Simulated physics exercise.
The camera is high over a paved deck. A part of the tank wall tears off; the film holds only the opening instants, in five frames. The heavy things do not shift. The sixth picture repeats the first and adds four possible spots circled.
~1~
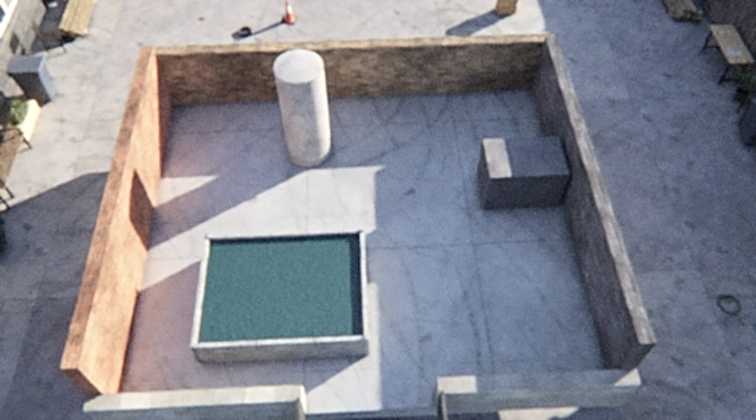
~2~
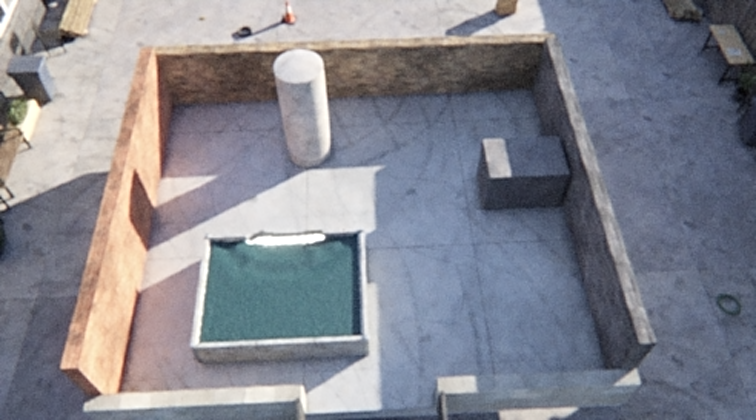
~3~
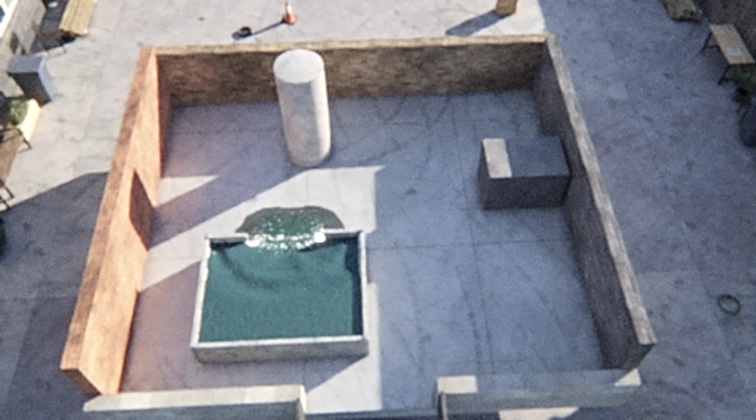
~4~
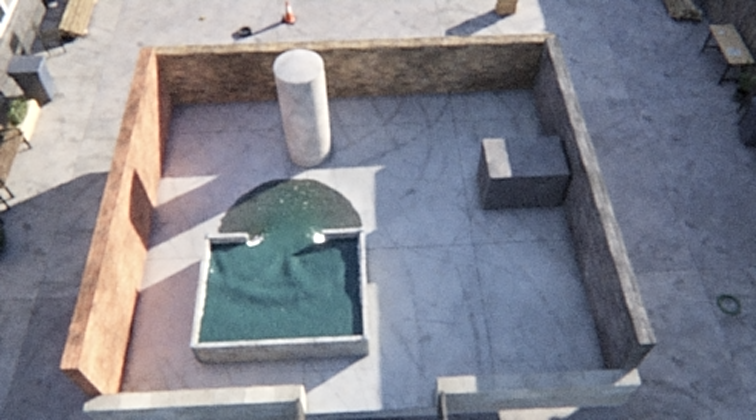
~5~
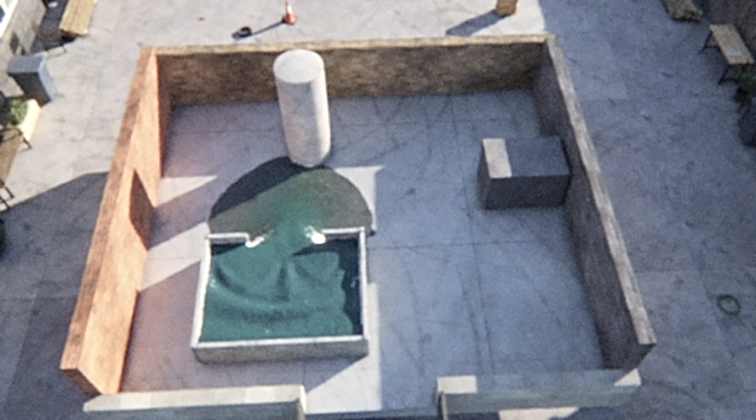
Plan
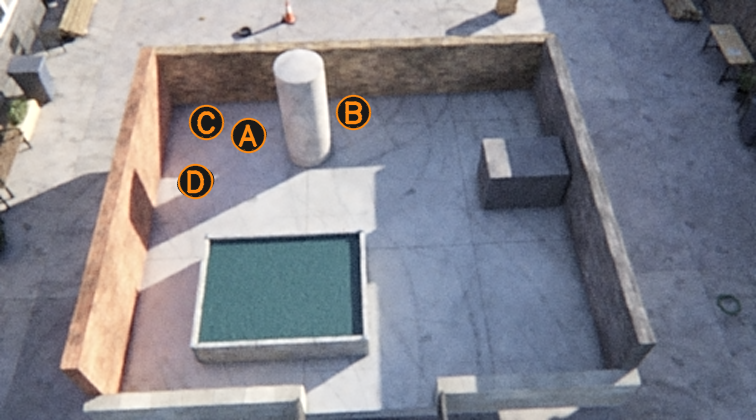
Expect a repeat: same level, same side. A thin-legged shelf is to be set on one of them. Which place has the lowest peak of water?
B works best here.
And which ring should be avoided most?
The answer is C.
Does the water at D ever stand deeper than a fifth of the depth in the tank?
Yes.
On the marked copy, A at (248, 135); B at (353, 112); C at (206, 122); D at (195, 181).
With A, the water peaks at about 37 % of the depth that stood in the tank.
With B, the water peaks at about 19 % of the depth that stood in the tank.
With C, the water peaks at about 63 % of the depth that stood in the tank.
With D, the water peaks at about 33 % of the depth that stood in the tank.
